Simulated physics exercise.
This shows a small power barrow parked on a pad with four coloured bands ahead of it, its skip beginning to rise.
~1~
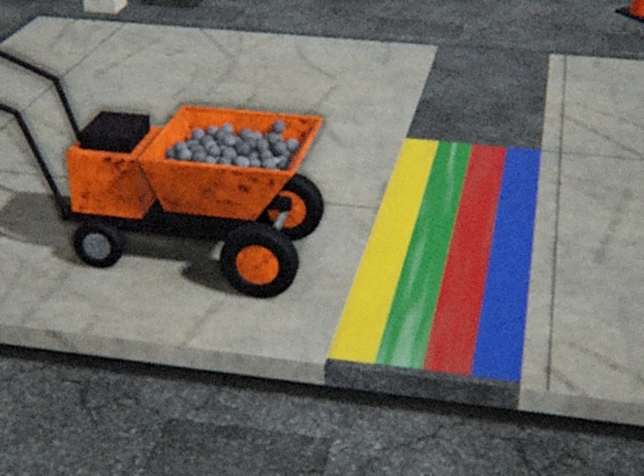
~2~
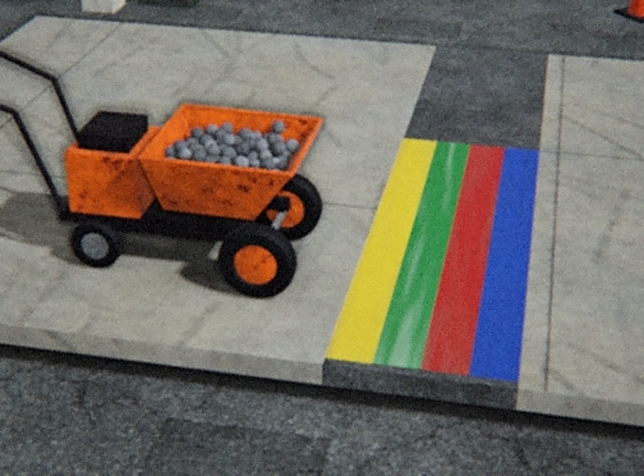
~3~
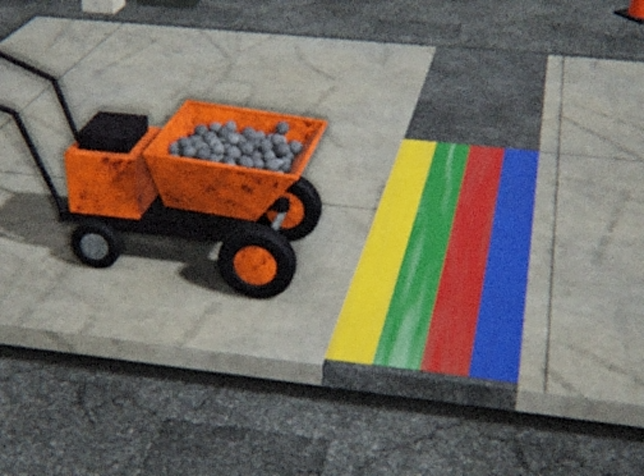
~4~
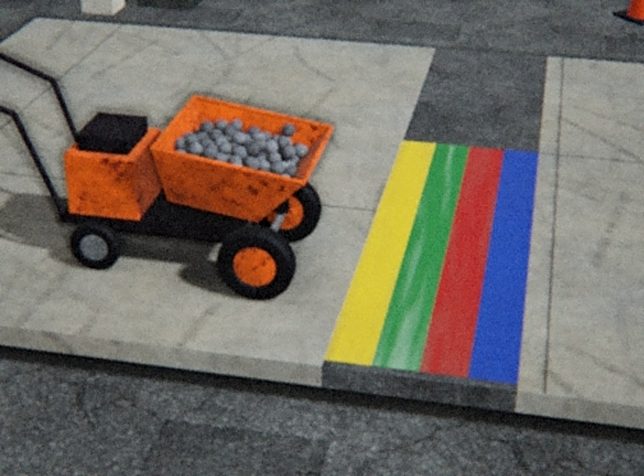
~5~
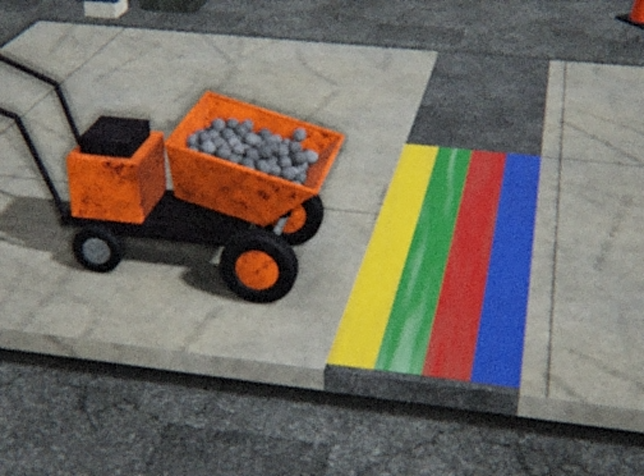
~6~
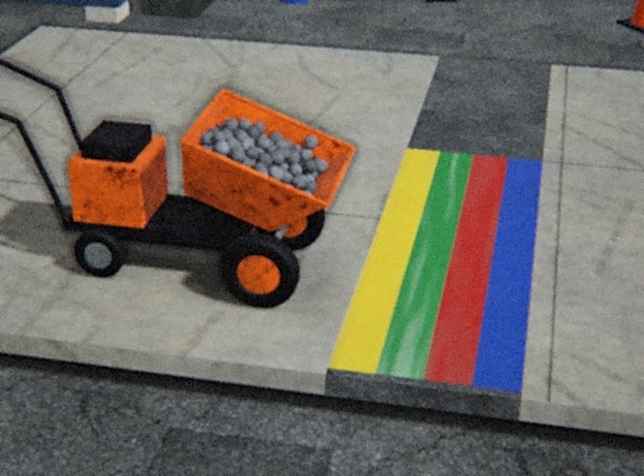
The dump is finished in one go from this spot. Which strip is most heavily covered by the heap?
The green strip.
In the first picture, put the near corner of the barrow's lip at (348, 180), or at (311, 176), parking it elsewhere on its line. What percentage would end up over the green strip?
10 and 30 in a hundred, in that order.
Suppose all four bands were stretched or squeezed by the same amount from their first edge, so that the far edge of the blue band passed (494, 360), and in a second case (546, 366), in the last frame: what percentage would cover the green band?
Shares: 30 %; then 40 %.
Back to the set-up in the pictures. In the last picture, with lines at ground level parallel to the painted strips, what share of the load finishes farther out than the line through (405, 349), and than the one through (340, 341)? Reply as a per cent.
40 % and 70 %, in that order.
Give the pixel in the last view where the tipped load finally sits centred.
The centre ends up roughly at (428, 286).
Just after the last frame, skip tipped steeply; every one in the skip.
A moment on, skip tipped right over; the larger part in the skip; about a tenth over the yellow strip; about a tenth over the green strip; just a few over the red strip.
Further on, skip tipped right over; roughly a third in the skip; about a tenth over the yellow strip; roughly a third over the green strip; roughly a quarter over the red strip; about a tenth over the blue strip.
When it is over, skip tipped right over; roughly a third in the skip; about a tenth over the yellow strip; roughly a third over the green strip; roughly a quarter over the red strip; about a tenth over the blue strip; just a few off the paint.
